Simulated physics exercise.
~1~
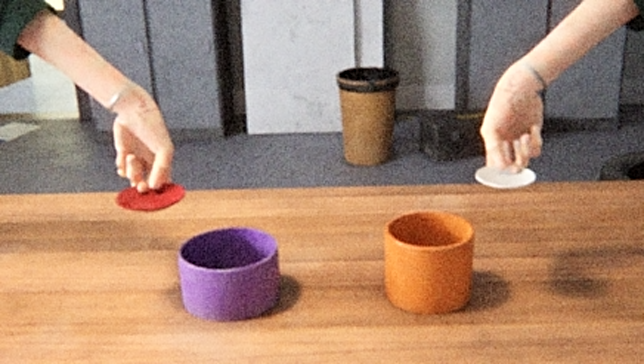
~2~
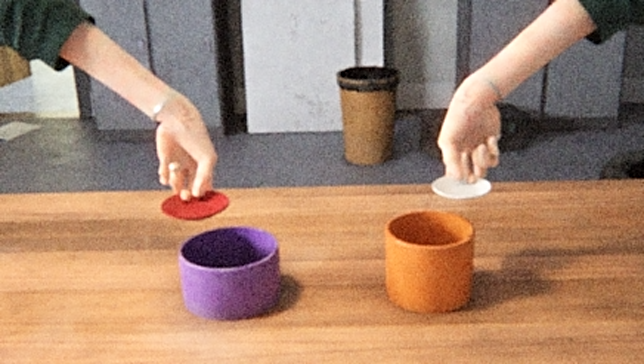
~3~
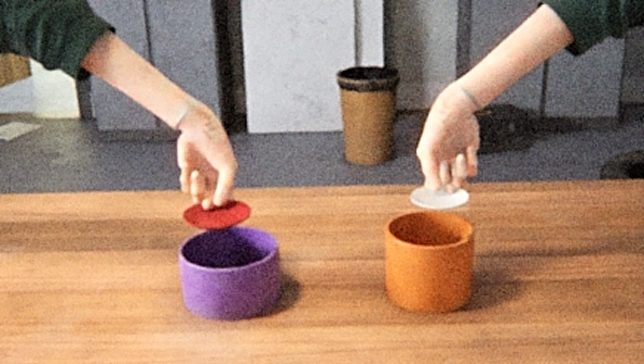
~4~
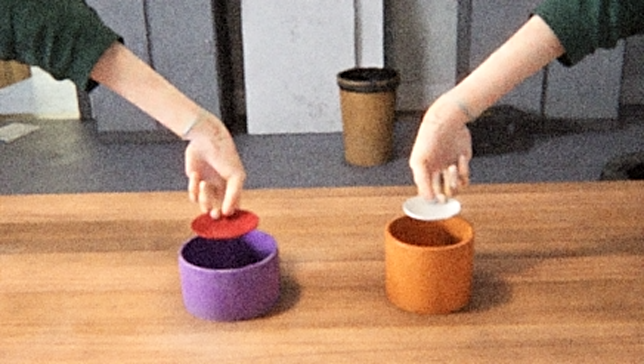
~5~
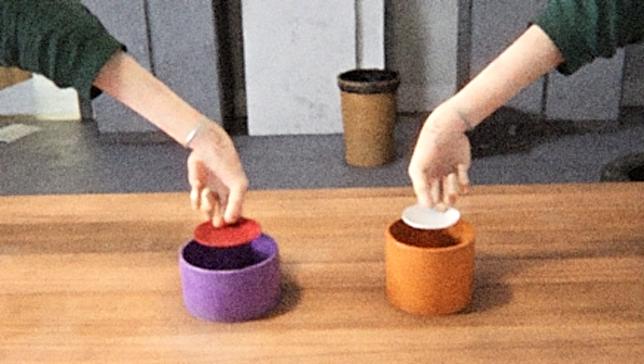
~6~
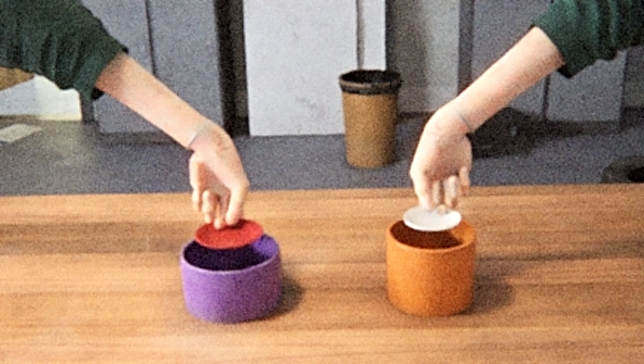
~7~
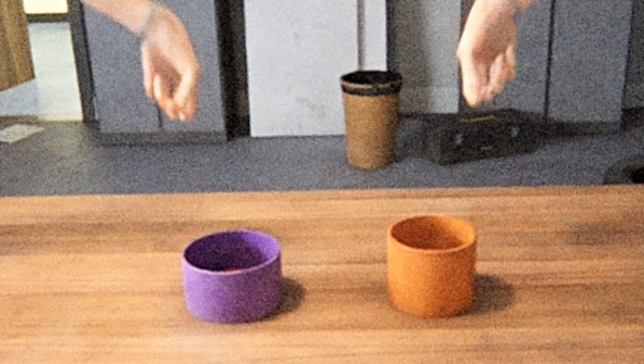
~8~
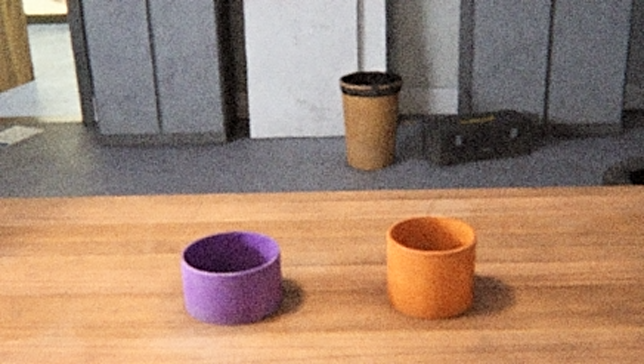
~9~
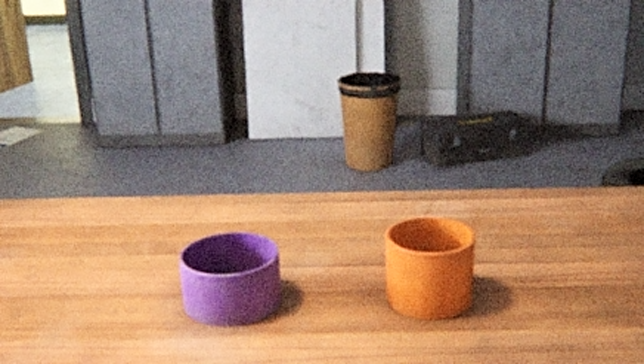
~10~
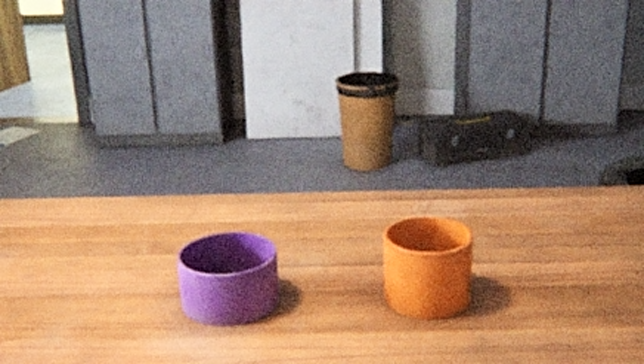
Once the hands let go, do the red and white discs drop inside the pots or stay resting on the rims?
Both drop inside. The red disc falls into the purple pot and the white disc falls into the orange pot, leaving both rims uncovered.
